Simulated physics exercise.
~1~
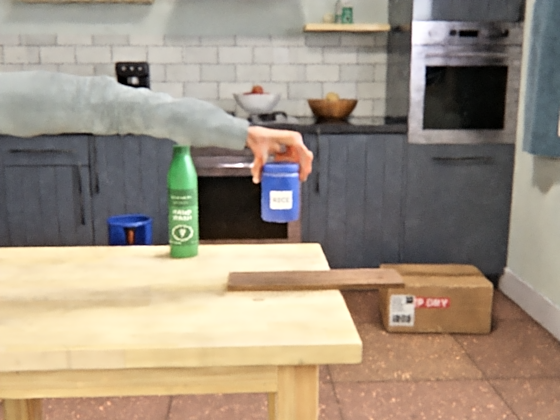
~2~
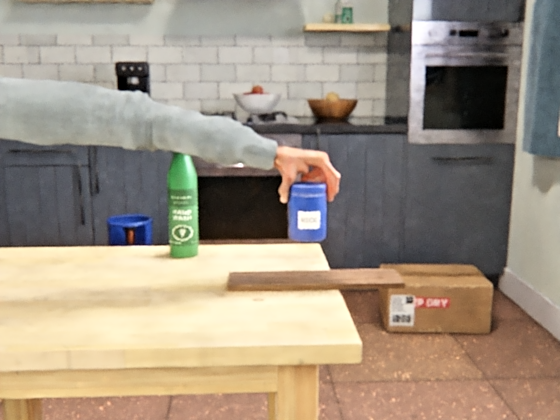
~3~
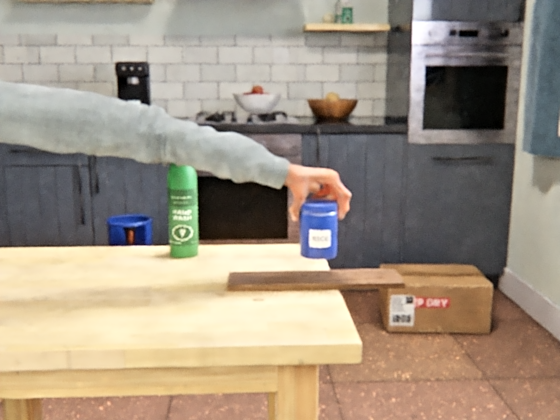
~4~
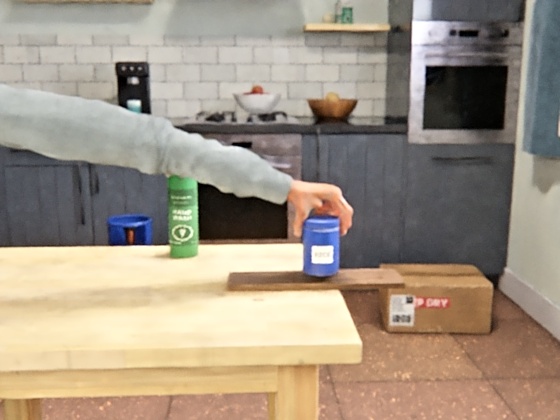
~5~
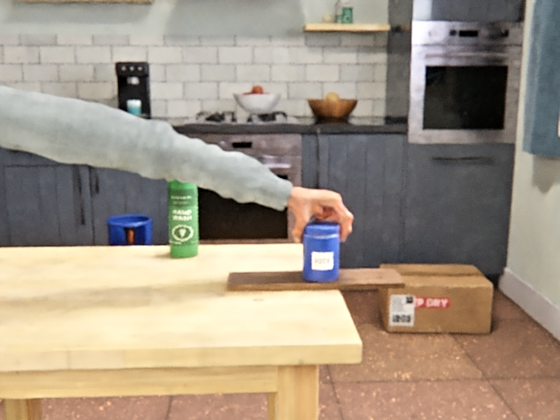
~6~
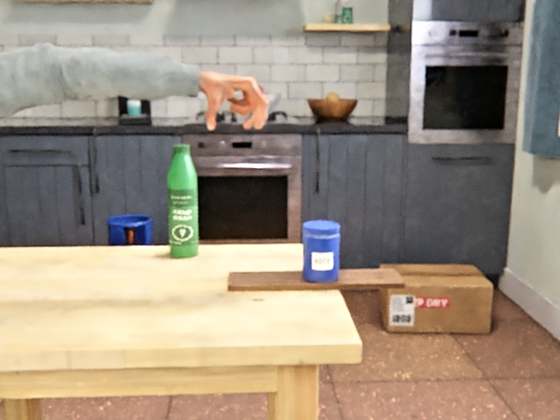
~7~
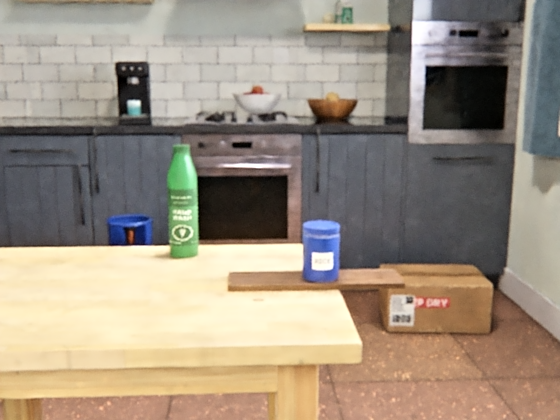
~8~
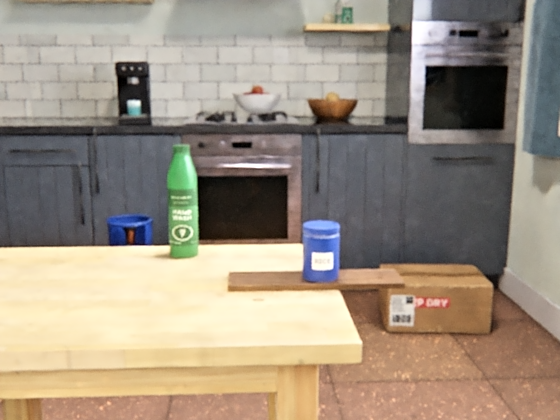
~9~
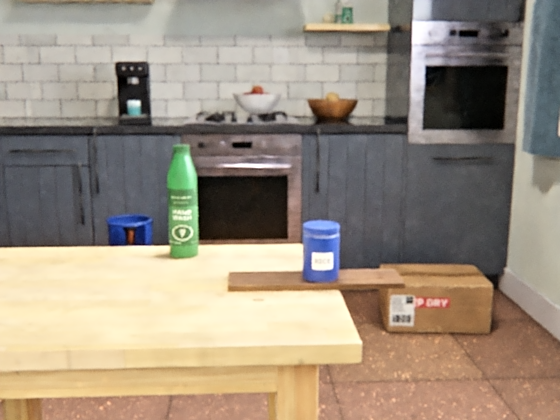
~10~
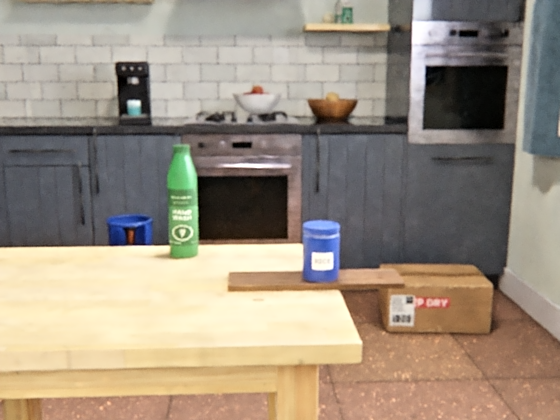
To begin with, a brown plank juts past the right end of a pale wooden table, a green bottle stands to its left, and an arm in a light sleeve holds a blue jar above the tabletop. The hand carries the jar to the right and lowers it. It then sets the jar upright on the plank, near the table's edge. The fingers let go, and the arm draws back to the left and out of view. The plank stays level on the table, with the jar standing still on it and the bottle unmoved.
